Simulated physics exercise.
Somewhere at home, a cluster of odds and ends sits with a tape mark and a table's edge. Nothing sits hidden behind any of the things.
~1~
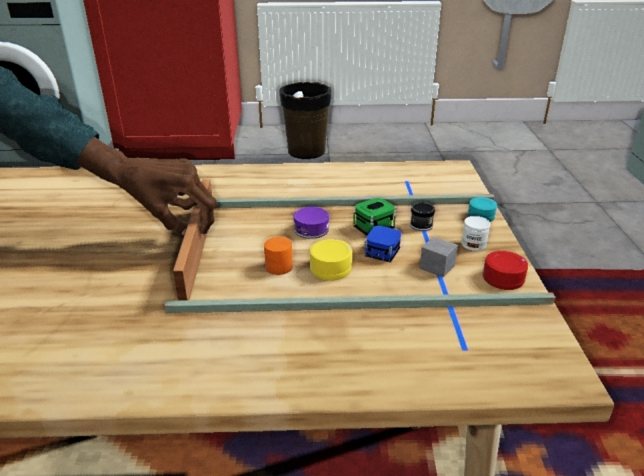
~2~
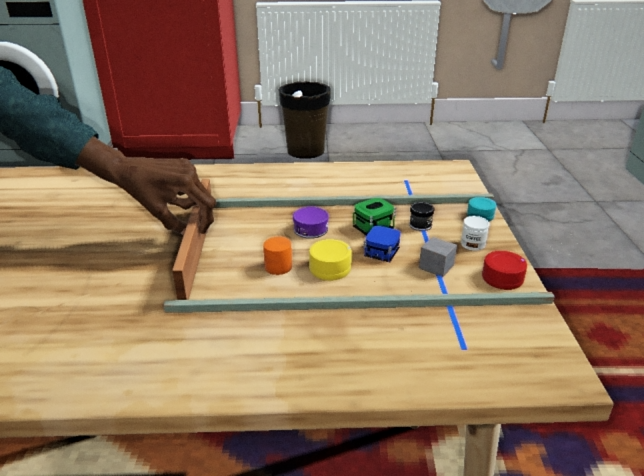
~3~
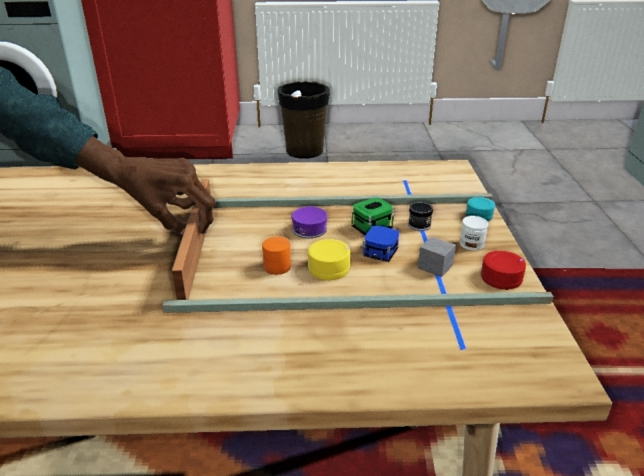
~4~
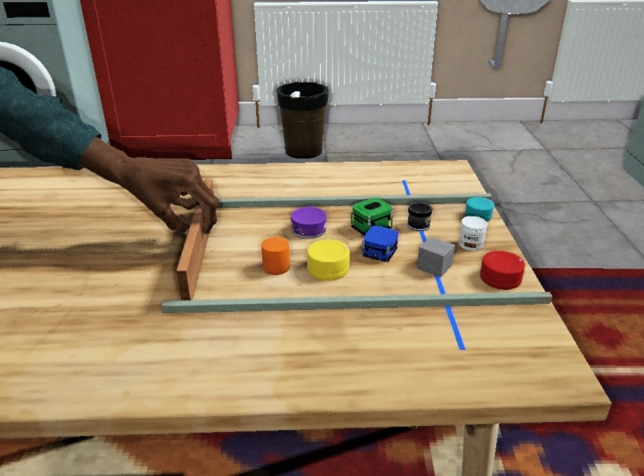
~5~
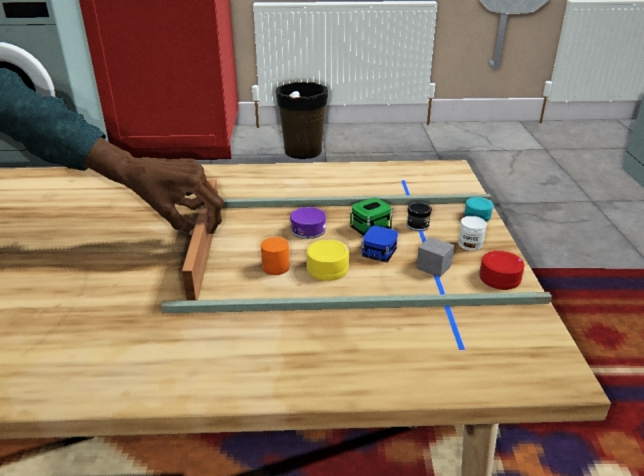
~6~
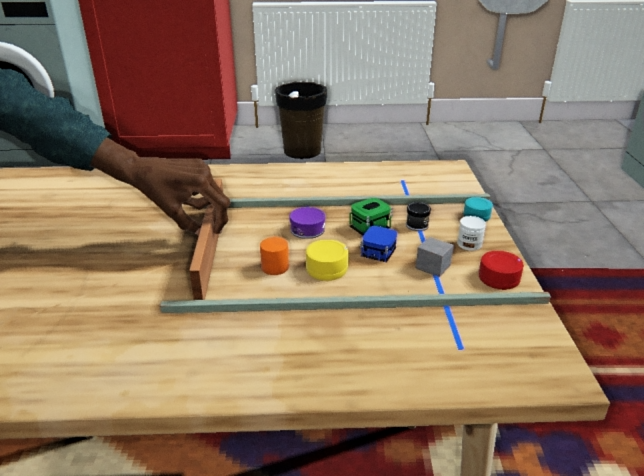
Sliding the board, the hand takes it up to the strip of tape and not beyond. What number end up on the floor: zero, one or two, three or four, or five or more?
Count off: Nought.
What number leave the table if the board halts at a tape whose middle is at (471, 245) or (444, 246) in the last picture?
Ending up on the floor: First try 3, second try 1.
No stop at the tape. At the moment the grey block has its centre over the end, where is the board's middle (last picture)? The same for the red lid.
Roughly (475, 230); roughly (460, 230).
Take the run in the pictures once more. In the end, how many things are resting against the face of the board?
So the total is 4.
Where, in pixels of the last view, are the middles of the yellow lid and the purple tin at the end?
Near (460, 273) and (436, 219).
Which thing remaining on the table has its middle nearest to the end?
Answer: The black tin.
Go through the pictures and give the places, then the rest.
The first picture shows turquoise lid (482, 210); red lid (505, 270); white tub (476, 234); board (196, 235); tape (429, 247).
The second picture shows red lid (504, 270); purple tin (311, 223).
The third picture shows white tub (474, 234); grey block (437, 256).
The fourth picture shows turquoise lid (479, 210); yellow lid (328, 260).
The fifth picture shows red lid (502, 270); black tin (419, 217).
The sixth picture shows turquoise lid (478, 210); red lid (501, 270); white tub (471, 234); board (210, 235); tape (425, 246).
Early on, none off yet; turquoise lid at rest near (478, 210); red lid at rest near (501, 270); white tub at rest near (471, 234).
A while later, none off yet; turquoise lid moving near (481, 209); red lid at rest near (501, 270); white tub at rest near (471, 234).
Finally, the number that fall off is zero.
